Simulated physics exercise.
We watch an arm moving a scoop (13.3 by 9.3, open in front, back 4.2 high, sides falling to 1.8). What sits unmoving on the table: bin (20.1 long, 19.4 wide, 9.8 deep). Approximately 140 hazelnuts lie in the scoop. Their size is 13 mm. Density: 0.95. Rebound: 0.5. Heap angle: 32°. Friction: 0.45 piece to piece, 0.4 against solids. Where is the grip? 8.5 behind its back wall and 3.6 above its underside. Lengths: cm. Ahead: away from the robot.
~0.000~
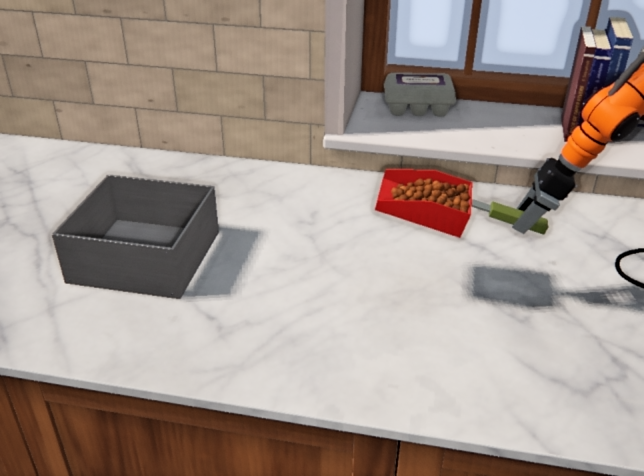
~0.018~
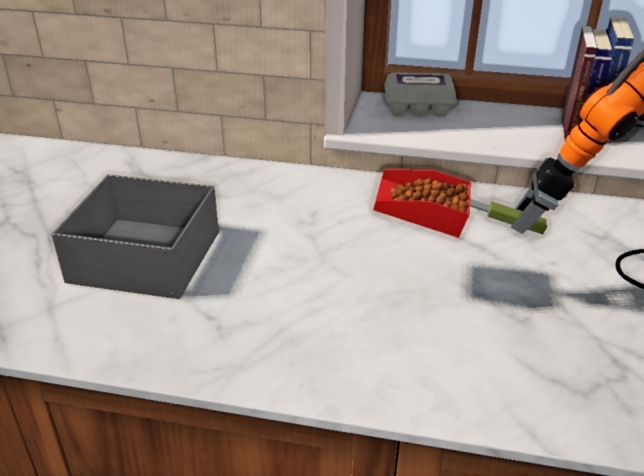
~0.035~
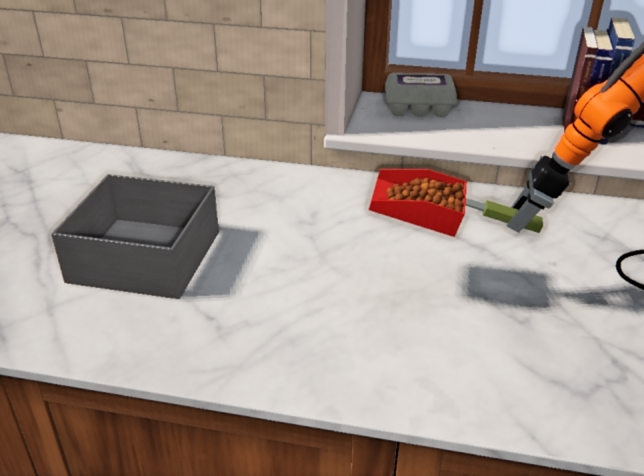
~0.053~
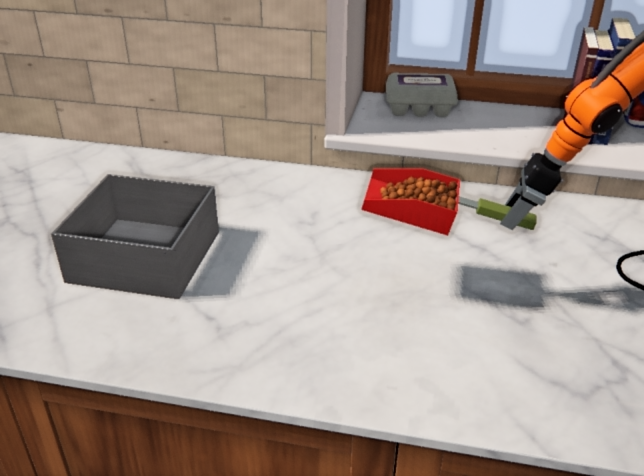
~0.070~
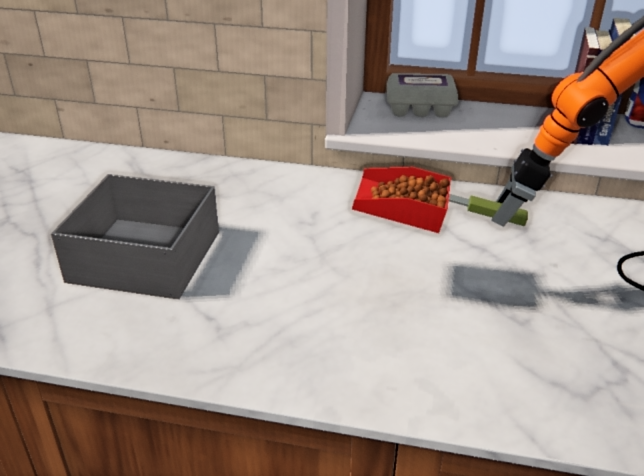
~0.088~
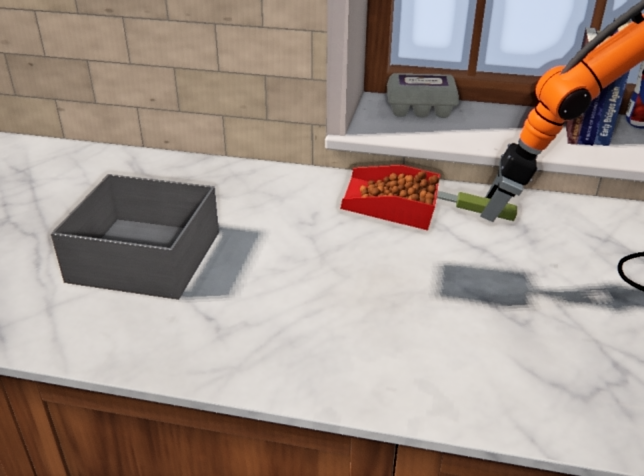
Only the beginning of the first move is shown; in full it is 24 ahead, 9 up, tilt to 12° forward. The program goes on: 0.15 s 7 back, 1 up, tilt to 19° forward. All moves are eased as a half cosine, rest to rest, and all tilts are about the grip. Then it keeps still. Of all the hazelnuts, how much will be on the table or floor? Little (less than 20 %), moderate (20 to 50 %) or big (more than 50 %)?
A moderate share, 20 to 50 %, ends on the table or floor.
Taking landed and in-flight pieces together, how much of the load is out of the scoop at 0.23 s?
0 %.
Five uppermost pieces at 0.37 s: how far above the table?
Around 18 cm, I reckon.
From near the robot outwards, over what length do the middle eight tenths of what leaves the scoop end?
28 cm.
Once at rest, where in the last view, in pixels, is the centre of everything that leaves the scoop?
Centre estimate: About (121, 248).
After 0.23 s, tilted 9° forward, highest piece 24 above the table; 143 on the scoop.
After 0.37 s, tilted 16° forward, highest piece 20 above the table; 34 in the bin, 109 in flight or on a rim.
After 0.64 s, tilted 19° forward, highest piece 5 above the table; 94 in the bin, 48 on the table or floor, 1 in flight or on a rim.
After 1.69 s, tilted 19° forward, highest piece 2 above the table; 94 in the bin, 49 on the table or floor.
At rest, 94 in the bin, 49 on the table or floor. That is 34 % on the table or floor.
